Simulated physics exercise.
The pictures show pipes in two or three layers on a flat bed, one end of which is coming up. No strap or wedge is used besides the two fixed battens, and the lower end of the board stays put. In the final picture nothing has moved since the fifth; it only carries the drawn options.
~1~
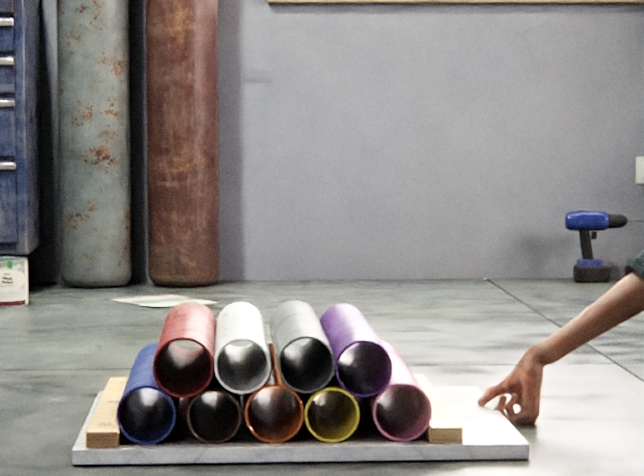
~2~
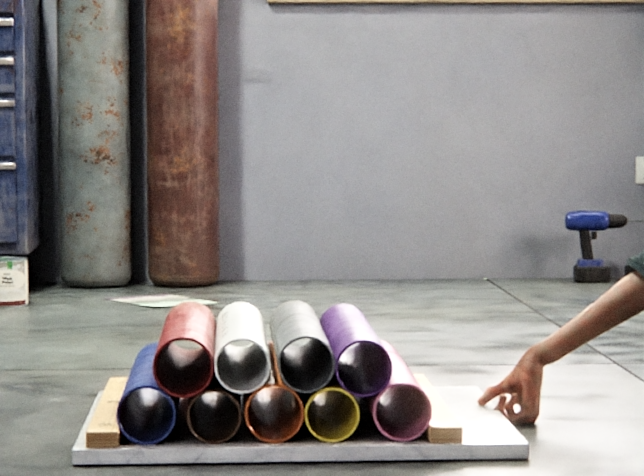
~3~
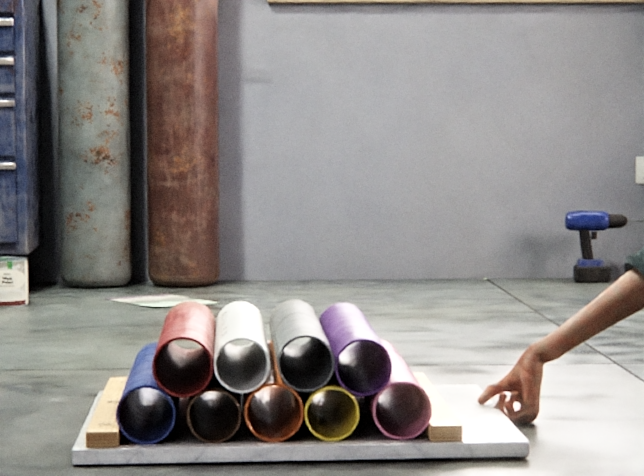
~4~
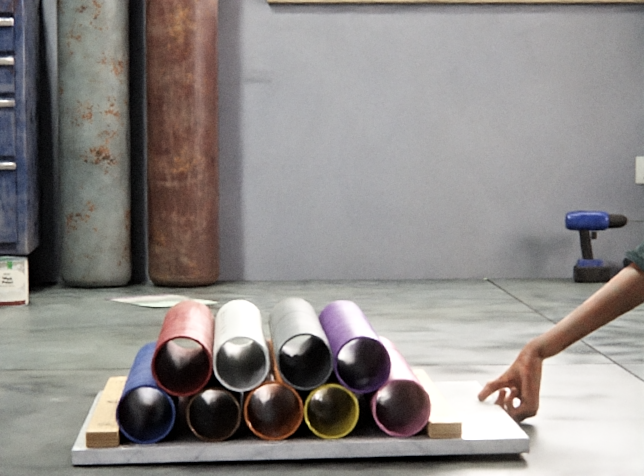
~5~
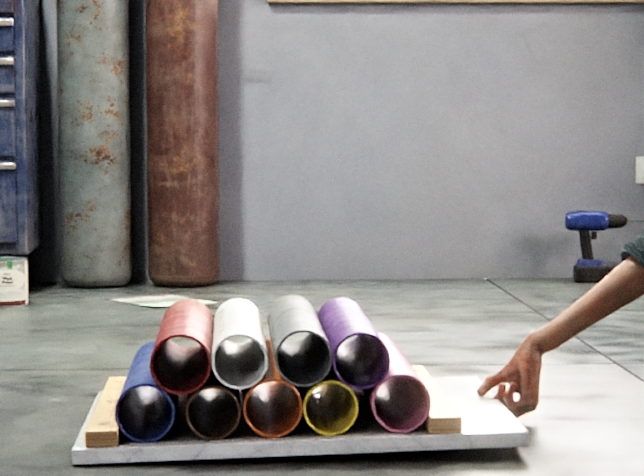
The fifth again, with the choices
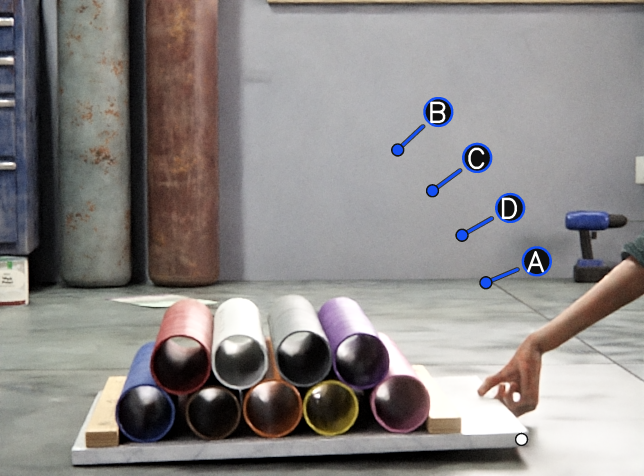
A white board on a grey floor is lifted very slightly at its right end by a hand reaching in from the right, its pipes shifting barely with it, in a still, near floor-level view. Blue, brown, orange, yellow and pink pipes lie between wooden blocks beneath red, white, grey and purple ones. Behind are two rusty cylinders, a blue cabinet and a blue drill by a grey wall.
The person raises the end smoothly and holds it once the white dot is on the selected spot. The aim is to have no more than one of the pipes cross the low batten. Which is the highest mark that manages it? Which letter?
A is the limit.
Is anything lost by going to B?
At B: Yes.
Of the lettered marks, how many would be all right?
The number is one.
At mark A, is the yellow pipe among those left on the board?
The yellow pipe: Yes.
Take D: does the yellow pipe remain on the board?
The yellow pipe: Yes.
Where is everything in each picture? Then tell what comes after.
In the first frame, red pipe (184, 368); grey pipe (307, 364); white pipe (243, 366).
In the second frame, white pipe (243, 366); board (295, 414).
In the third frame, board (295, 413); pink pipe (402, 410); yellow pipe (332, 414).
In the fourth frame, board (295, 411); blue pipe (145, 414); orange pipe (274, 411); brown pipe (214, 415).
In the fifth frame, board (295, 409); blue pipe (145, 413); brown pipe (213, 413).
On the marked copy, A at (486, 282); B at (398, 150); C at (433, 190); D at (462, 235); the white dot at (522, 439).
With A. Early on, board at 15°.
Further on, board at 22°.
At the end, board at 22°, one over the low batten (red).
As for the rest, B seven over the low batten; C four over the low batten (purple, red, grey, white); D four over the low batten (purple, red, grey, white).
